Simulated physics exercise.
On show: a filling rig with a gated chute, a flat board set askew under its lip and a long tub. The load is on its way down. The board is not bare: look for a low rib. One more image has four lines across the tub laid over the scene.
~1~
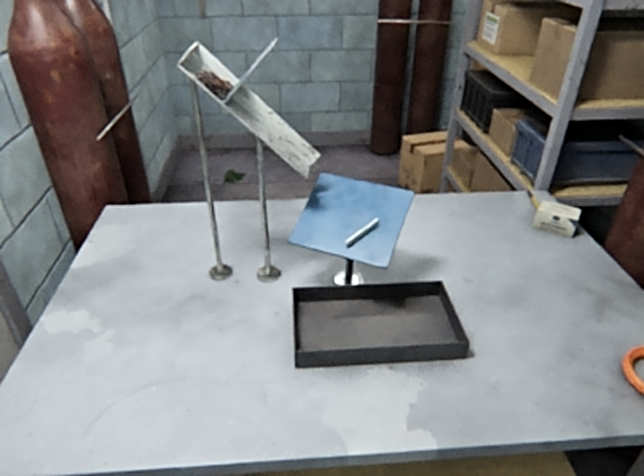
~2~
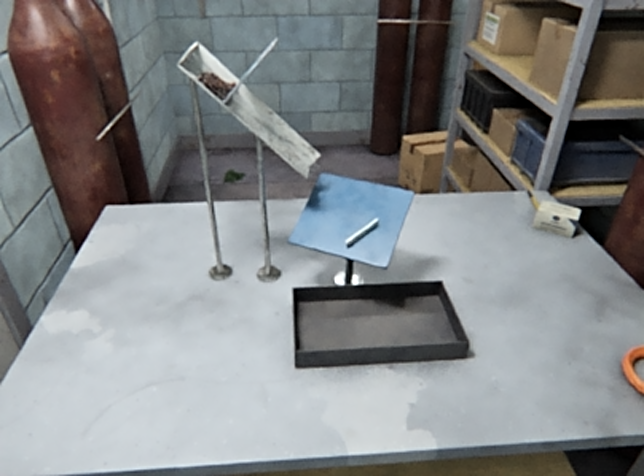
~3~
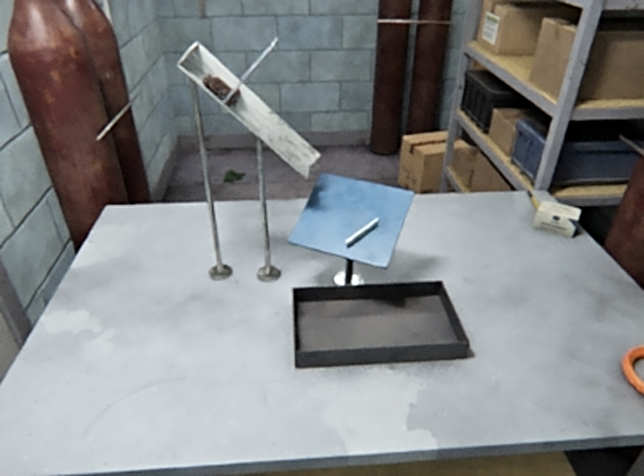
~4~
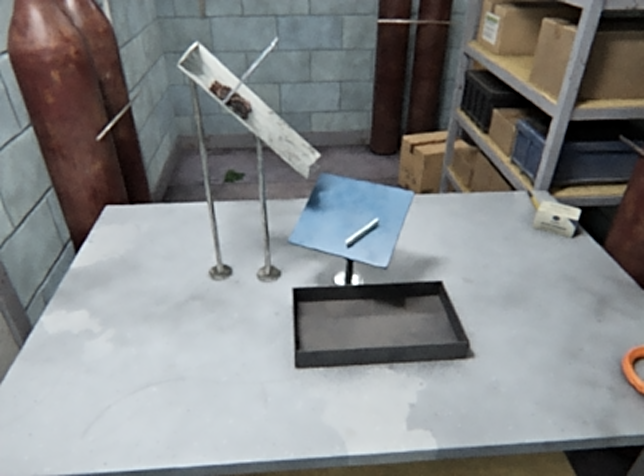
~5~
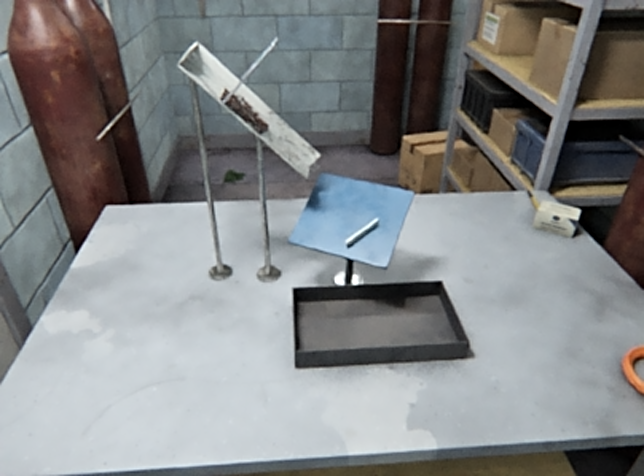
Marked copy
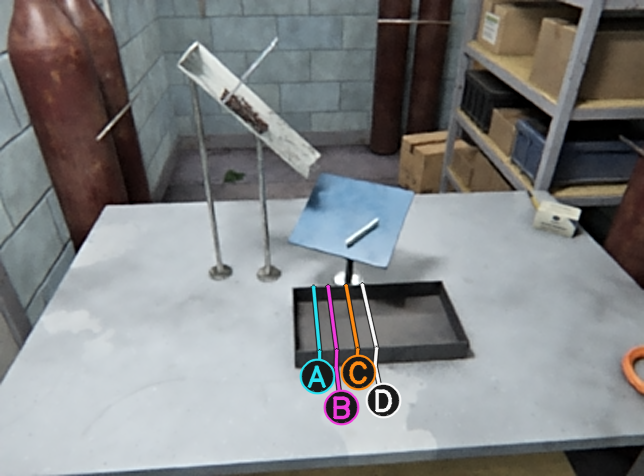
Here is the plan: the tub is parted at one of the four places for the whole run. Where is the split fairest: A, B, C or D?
It is A.
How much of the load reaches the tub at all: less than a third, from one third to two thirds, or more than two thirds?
More than two thirds.
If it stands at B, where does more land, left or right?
Left.
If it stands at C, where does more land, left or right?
More lands on the left.
On the marked copy, line A crosses the front rim at (319, 350); line B crosses the front rim at (336, 349); line C crosses the front rim at (357, 348); line D crosses the front rim at (376, 347).
For line A, of what is caught, roughly half on the left of the divider, roughly half on the right.
For line B, of what is caught, the larger part on the left of the divider, roughly a quarter on the right.
For line C, of what is caught, the larger part on the left of the divider, roughly a quarter on the right.
For line D, of what is caught, the larger part on the left of the divider, about a tenth on the right.
